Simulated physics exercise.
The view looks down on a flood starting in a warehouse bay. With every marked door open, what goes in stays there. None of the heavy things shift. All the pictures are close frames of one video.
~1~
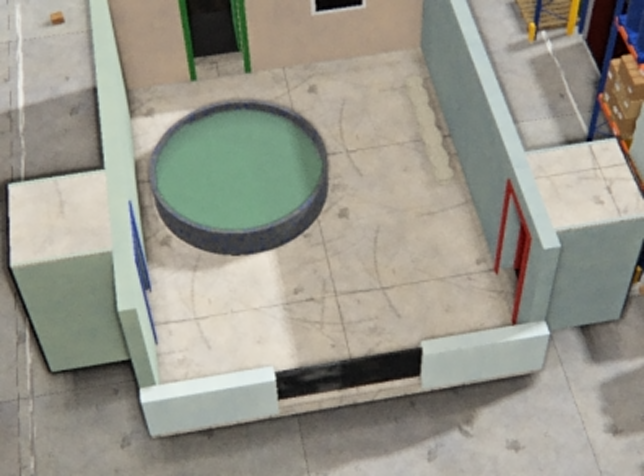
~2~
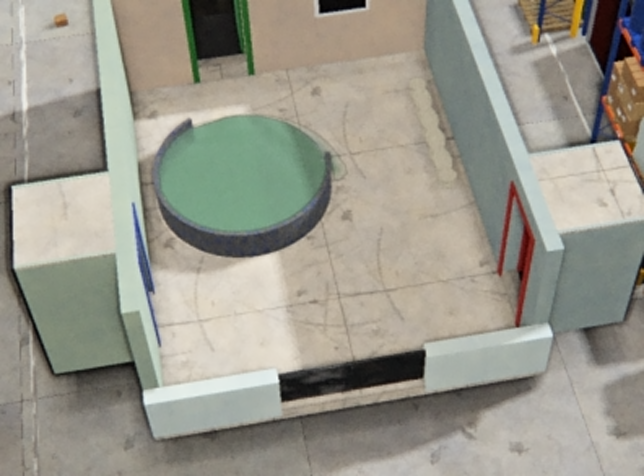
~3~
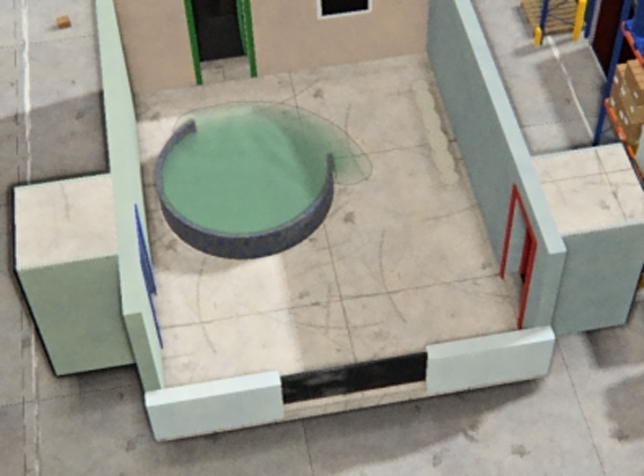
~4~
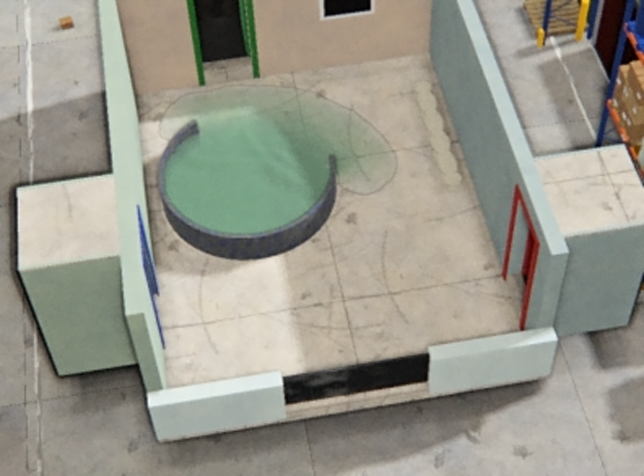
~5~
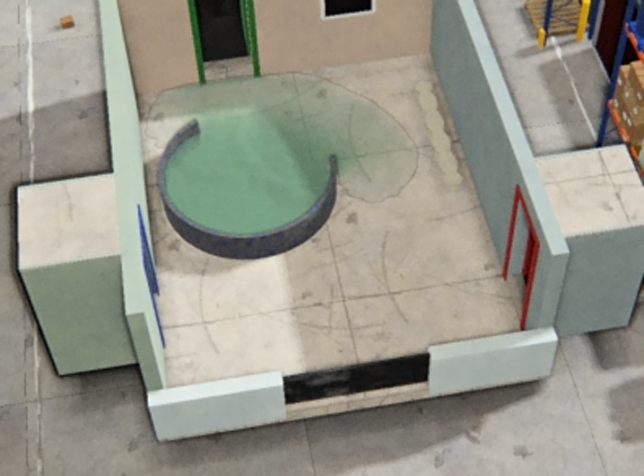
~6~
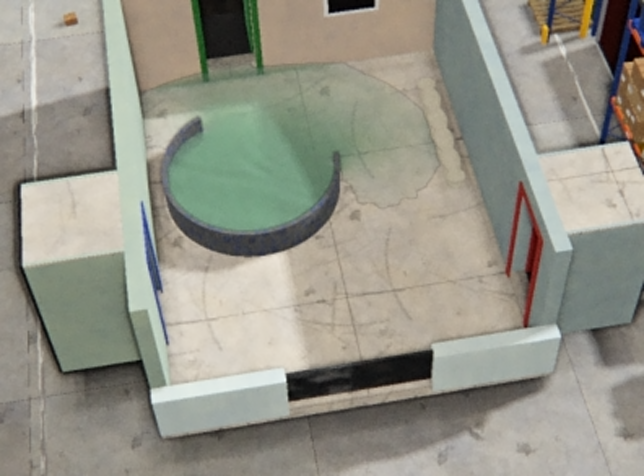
A round pool of green water opens on its far side and water spreads across the floor.
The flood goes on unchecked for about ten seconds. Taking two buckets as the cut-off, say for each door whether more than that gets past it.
Door by door: The blue door does not exceed it; the green door does not exceed it; the red door does not exceed it.
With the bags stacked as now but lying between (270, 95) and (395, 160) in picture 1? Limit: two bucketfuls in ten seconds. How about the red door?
Looks like the red door stays short.
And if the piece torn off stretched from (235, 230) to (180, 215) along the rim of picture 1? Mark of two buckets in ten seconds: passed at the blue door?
Door blue: It goes beyond the limit.
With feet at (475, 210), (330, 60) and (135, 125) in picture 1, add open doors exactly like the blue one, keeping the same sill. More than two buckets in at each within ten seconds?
Lab note, doors in listed order: Under the limit, over the limit, over the limit.
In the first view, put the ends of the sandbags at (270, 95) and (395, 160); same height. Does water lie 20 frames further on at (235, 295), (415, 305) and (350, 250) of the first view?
In the order asked: Untouched, swamped, swamped.
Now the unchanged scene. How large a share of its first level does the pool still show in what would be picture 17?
Roughly 44 per cent.
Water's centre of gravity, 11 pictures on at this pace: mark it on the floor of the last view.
The water's centre sits above (288, 134).
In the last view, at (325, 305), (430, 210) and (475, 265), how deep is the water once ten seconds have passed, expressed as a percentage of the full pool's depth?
Around 14, 10 and 18 percent, in that order.
A moment on, water covers 30 % of the floor; the blue door not reached, the green door wet at the sill, nothing in, the red door not reached.
Next, water covers 35 % of the floor; the blue door not reached, the green door wet at the sill, nothing in, the red door not reached.
Then, water covers 55 % of the floor; the blue door not reached, the green door wet at the sill, nothing in, the red door not reached.
Later, water covers 95 % of the floor; the blue door wet at the sill, nothing in, the green door wet at the sill, nothing in, the red door wet at the sill, nothing in.
In the end, water covers 95 % of the floor; the blue door under two buckets in, the green door wet at the sill, nothing in, the red door under two buckets in.
